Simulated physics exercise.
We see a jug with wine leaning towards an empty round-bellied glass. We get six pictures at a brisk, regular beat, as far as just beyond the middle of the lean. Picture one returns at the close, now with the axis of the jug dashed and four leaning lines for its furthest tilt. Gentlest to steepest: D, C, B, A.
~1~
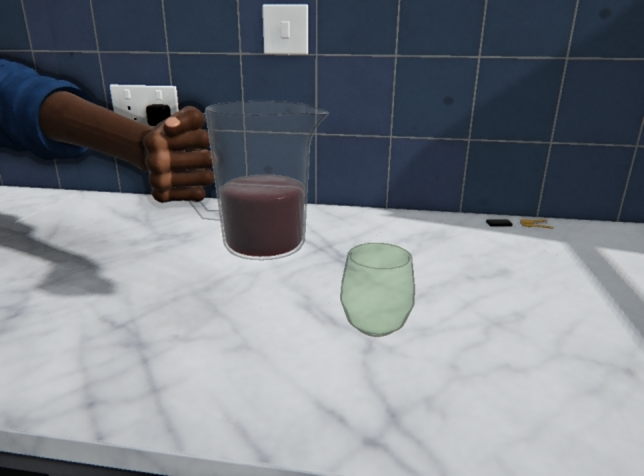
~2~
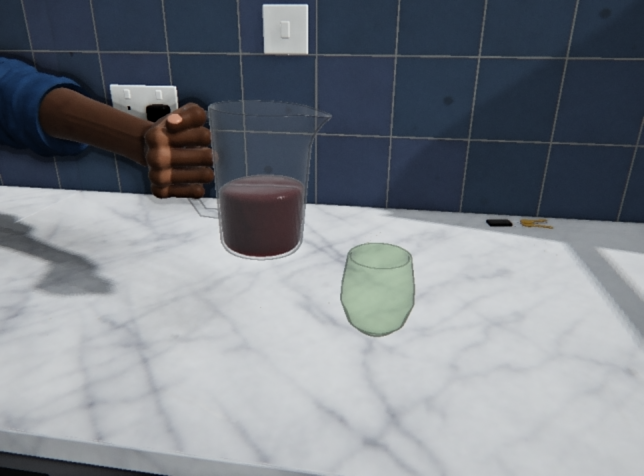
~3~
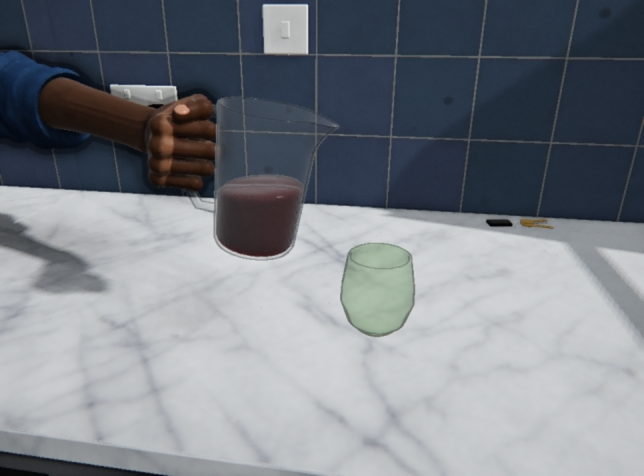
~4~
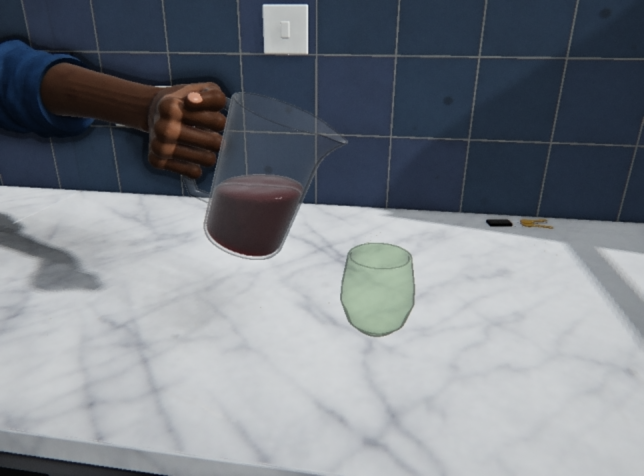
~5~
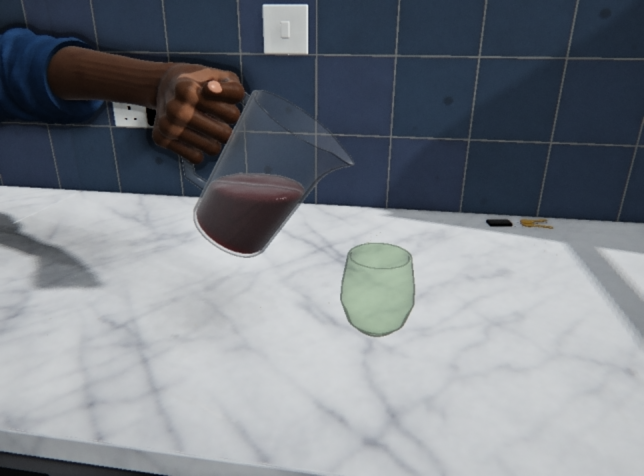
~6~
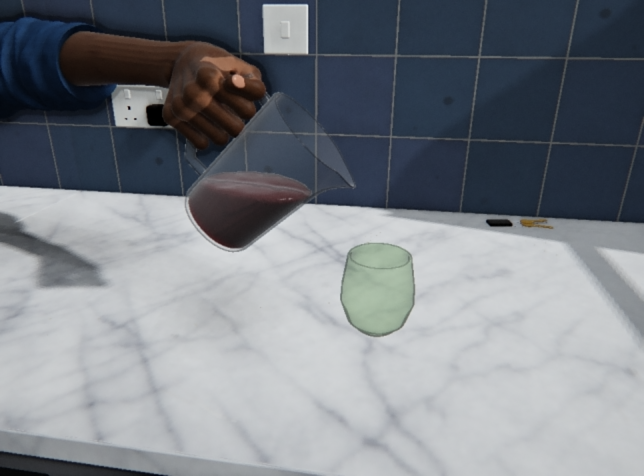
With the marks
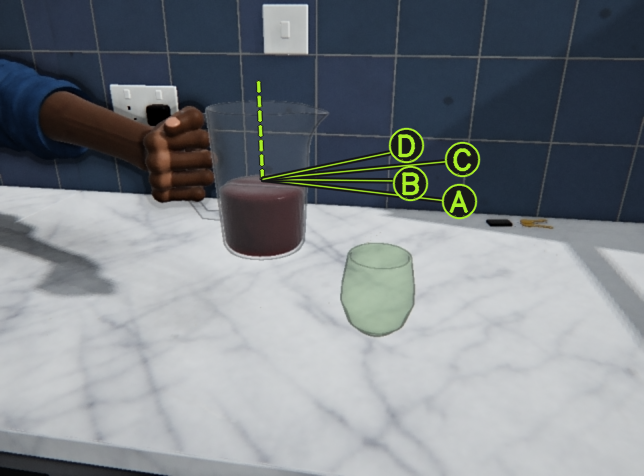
A hand tilts a clear jug of dark red liquid rightward near an empty green glass.
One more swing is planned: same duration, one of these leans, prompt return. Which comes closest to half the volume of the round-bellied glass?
I would pick line D.
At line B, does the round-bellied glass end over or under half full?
Over half.
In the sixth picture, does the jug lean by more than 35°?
Yes, it does.
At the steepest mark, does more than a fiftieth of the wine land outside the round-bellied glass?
Yes.
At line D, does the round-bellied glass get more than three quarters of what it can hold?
No, it does not.
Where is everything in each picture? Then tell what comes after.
Upright, lip at (326, 113); rim of the round-bellied glass round (380, 255); nothing has left yet.
Tipped about 2°, lip at (329, 116); nothing has left yet.
Tipped about 9°, lip at (337, 126); nothing has left yet.
Tipped about 20°, lip at (346, 142); nothing has left yet.
Tipped about 33°, lip at (353, 163); nothing has left yet.
Tipped about 47°, lip at (354, 185); nothing has left yet.
On the marked copy, A at (442, 200); B at (392, 180); C at (445, 161); D at (390, 152).
For line A, the round-bellied glass ends with about 61 % of what it can hold; 34 % of the wine is spilt.
For line B, the round-bellied glass ends with about 74 % of what it can hold; 11 % of the wine is spilt.
For line C, the round-bellied glass ends with about 68 % of what it can hold.
For line D, the round-bellied glass ends with about 49 % of what it can hold.
